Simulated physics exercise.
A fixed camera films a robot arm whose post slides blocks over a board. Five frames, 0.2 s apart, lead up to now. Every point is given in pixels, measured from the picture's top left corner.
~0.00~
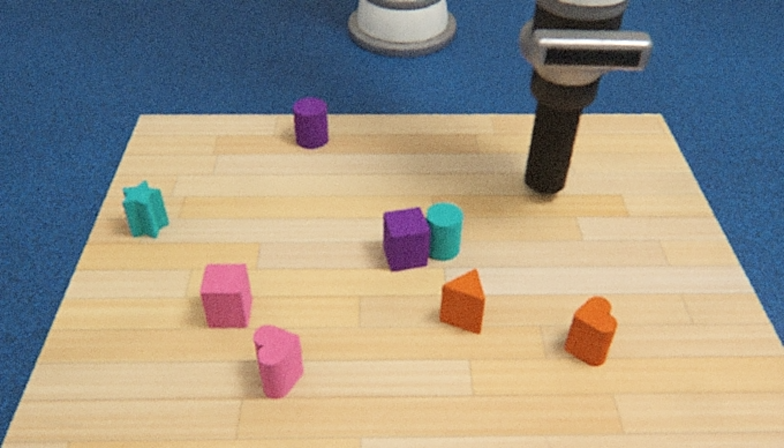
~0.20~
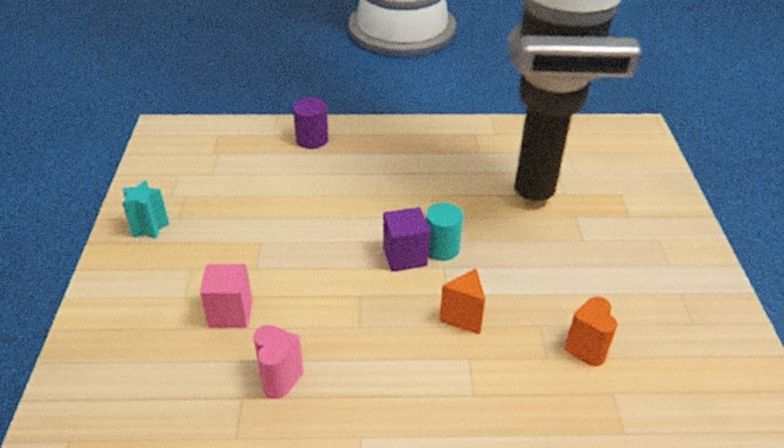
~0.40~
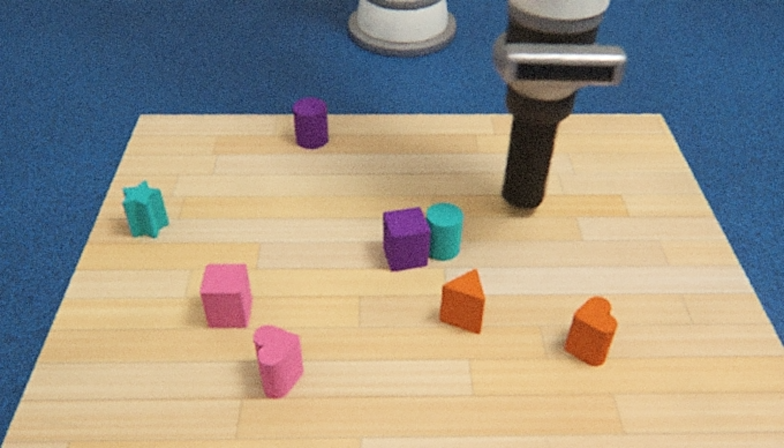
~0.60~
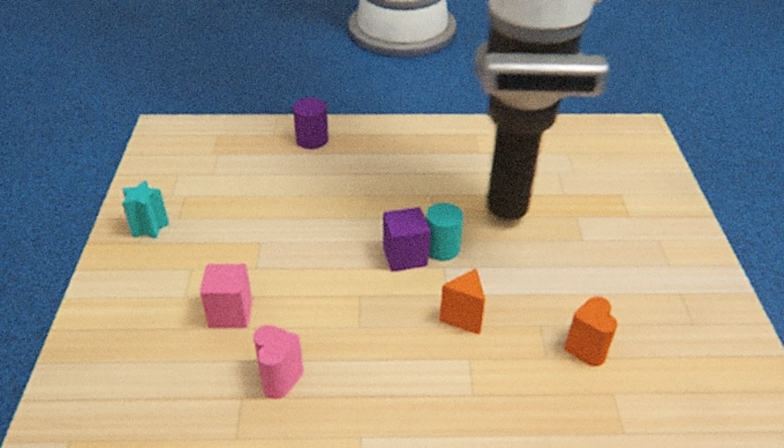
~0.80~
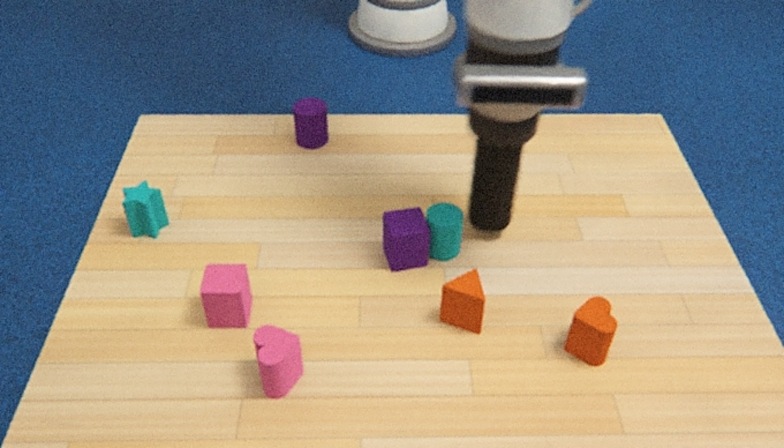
The black post of a robot arm slides left and slightly nearer above still blocks.
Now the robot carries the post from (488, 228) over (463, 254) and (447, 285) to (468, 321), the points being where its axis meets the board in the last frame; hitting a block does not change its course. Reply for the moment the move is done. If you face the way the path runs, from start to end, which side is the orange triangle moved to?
Its shift is leftward.
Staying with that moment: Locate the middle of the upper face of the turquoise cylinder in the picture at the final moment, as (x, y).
When the path ends, it will be at (406, 238).
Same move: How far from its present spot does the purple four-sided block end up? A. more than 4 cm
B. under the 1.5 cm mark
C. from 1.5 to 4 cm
I'll go with C - from 1.5 to 4 cm.
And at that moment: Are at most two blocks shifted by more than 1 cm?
Going by the path, no.
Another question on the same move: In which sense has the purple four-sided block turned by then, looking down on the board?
Looking down on the board, it turns clockwise.
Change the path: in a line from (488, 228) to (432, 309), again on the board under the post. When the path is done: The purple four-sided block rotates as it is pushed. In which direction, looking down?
Seen from overhead, it turns clockwise.
On the path given first. One third of the way, post at (464, 244); purple four-sided block at (386, 224); turquoise cylinder at (425, 224).
Two thirds of the way, post at (448, 275); purple four-sided block at (370, 224), turned 25° clockwise; turquoise cylinder at (406, 238).
At the end, post at (469, 310); purple four-sided block at (370, 224), turned 25° clockwise; turquoise cylinder at (406, 238); orange triangle at (486, 315), turned 20° clockwise; orange heart block unmoved.
